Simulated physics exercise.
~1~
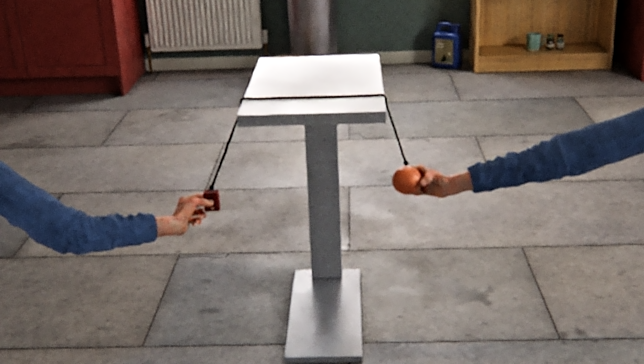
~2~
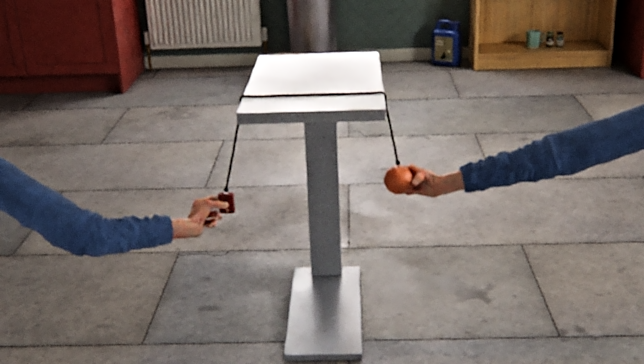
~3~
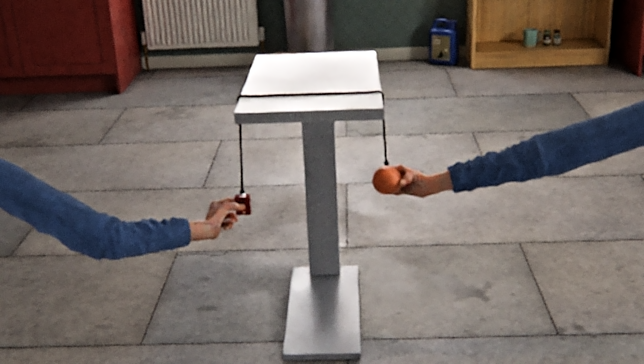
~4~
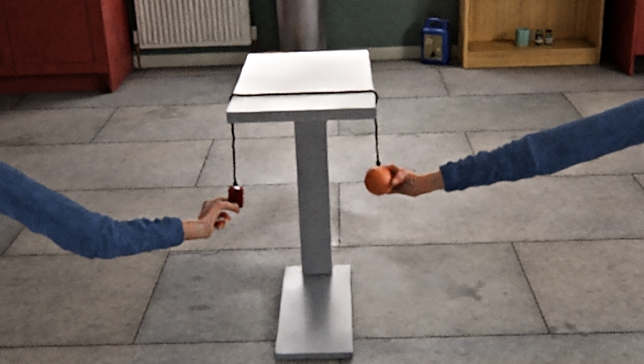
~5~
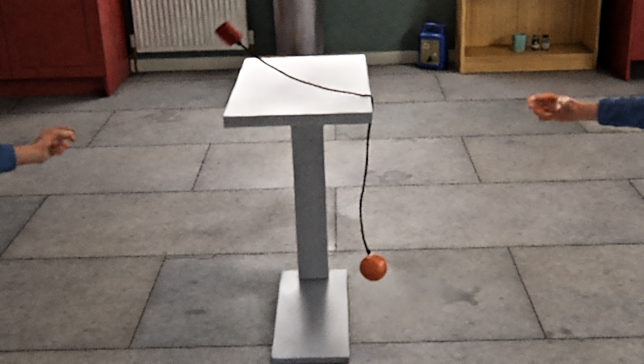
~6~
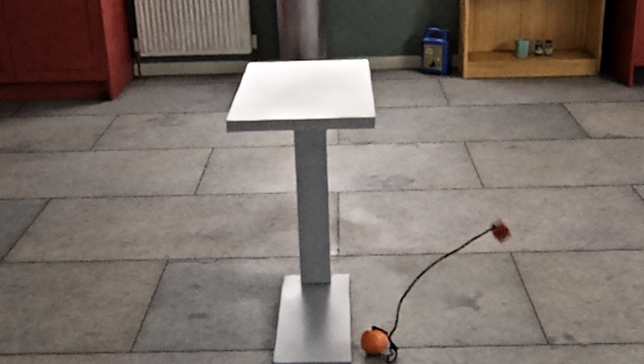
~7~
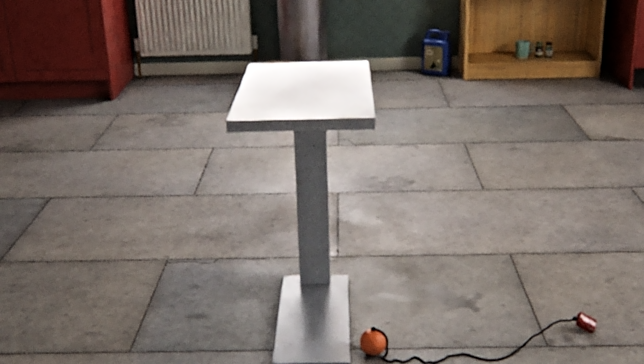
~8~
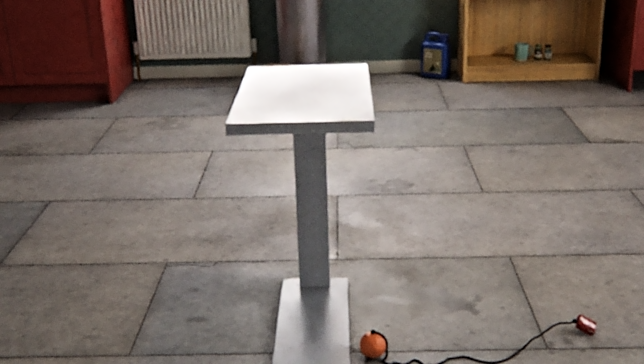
At first, two hands in blue sleeves hold the ends of a dark string draped over a white pedestal table, with a small red matchbox on the left and an orange on the right. The hands shift slightly inward, bringing both objects closer to the table. Then they let go and draw back. The orange drops, and the string slides rightwards, yanking the matchbox up over the tabletop. The orange reaches the floor beside the base while the matchbox flies down to the right. Finally, both lie on the stone floor, the string stretched loosely between them.
